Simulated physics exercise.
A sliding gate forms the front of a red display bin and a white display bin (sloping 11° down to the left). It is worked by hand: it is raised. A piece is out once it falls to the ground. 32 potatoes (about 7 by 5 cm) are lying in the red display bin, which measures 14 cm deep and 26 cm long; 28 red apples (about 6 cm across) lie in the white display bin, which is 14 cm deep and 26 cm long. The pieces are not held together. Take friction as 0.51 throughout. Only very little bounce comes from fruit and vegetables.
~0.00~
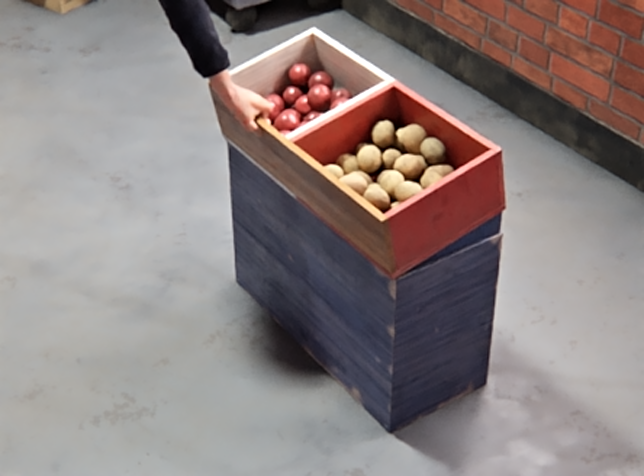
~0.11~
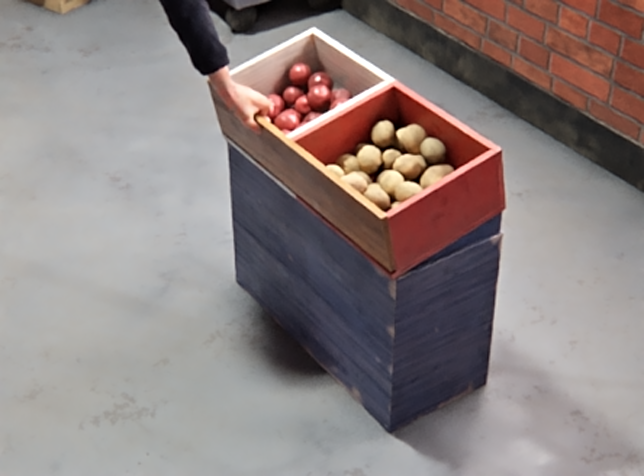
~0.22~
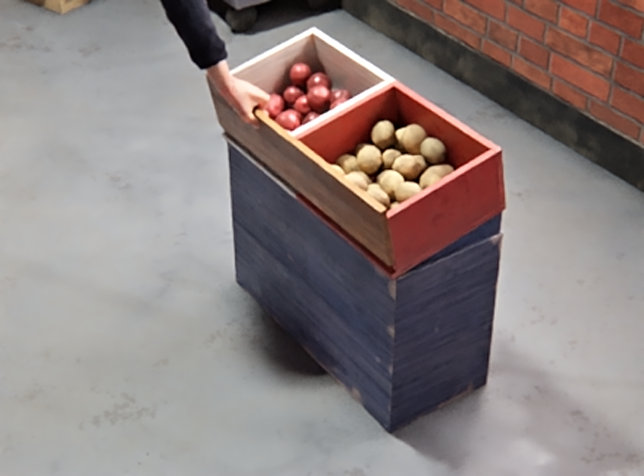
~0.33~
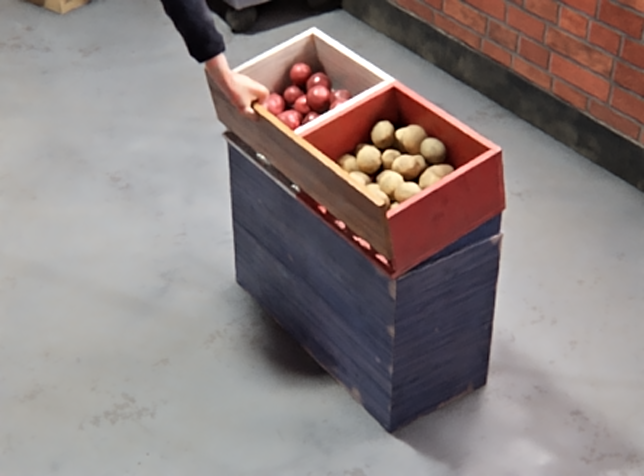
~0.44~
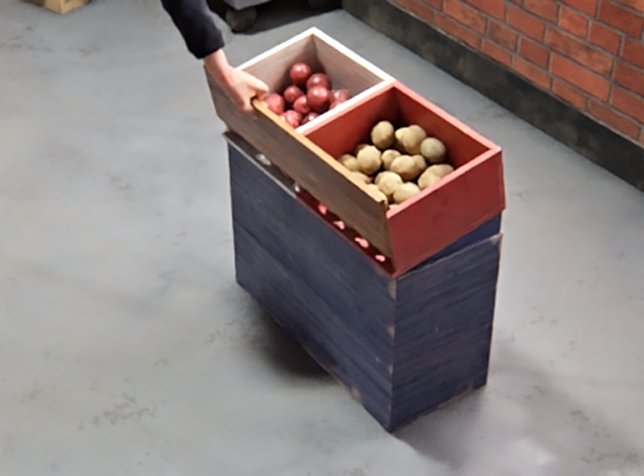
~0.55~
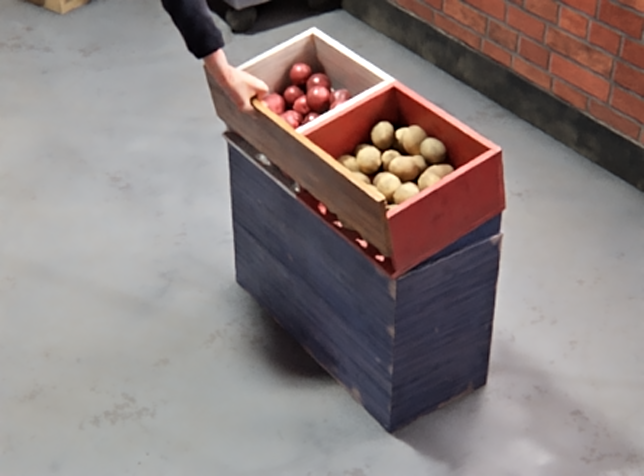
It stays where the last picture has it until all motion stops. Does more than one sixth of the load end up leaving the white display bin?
No.
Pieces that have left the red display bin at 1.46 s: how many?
Estimate for the red display bin by then: Some 0 out.
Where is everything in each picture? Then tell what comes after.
In the first picture (we follow the rim corner now nearest the camera), white display bin at (286, 138); red display bin at (386, 216); gate up 0 cm; nothing has dropped clear.
In the second picture, white display bin at (286, 138); gate up 1 cm.
In the third picture, white display bin at (286, 138); gate up 2 cm.
In the fourth picture, white display bin at (286, 138); gate up 4 cm.
In the fifth picture, white display bin at (286, 138); gate up 5 cm.
In the sixth picture, white display bin at (286, 138); red display bin at (386, 216); gate up 5 cm; nothing has dropped clear.
After 0.95 s, 0 of 32 out of the red display bin and 0 of 28 out of the white display bin.
After 1.46 s, 0 of 32 out of the red display bin and 0 of 28 out of the white display bin.
After 2.16 s, 0 of 32 out of the red display bin and 0 of 28 out of the white display bin.
Final count (at 3.07 s), 0 of 32 out of the red display bin and 0 of 28 out of the white display bin. Asked share, 0 of 28, 0 per cent.
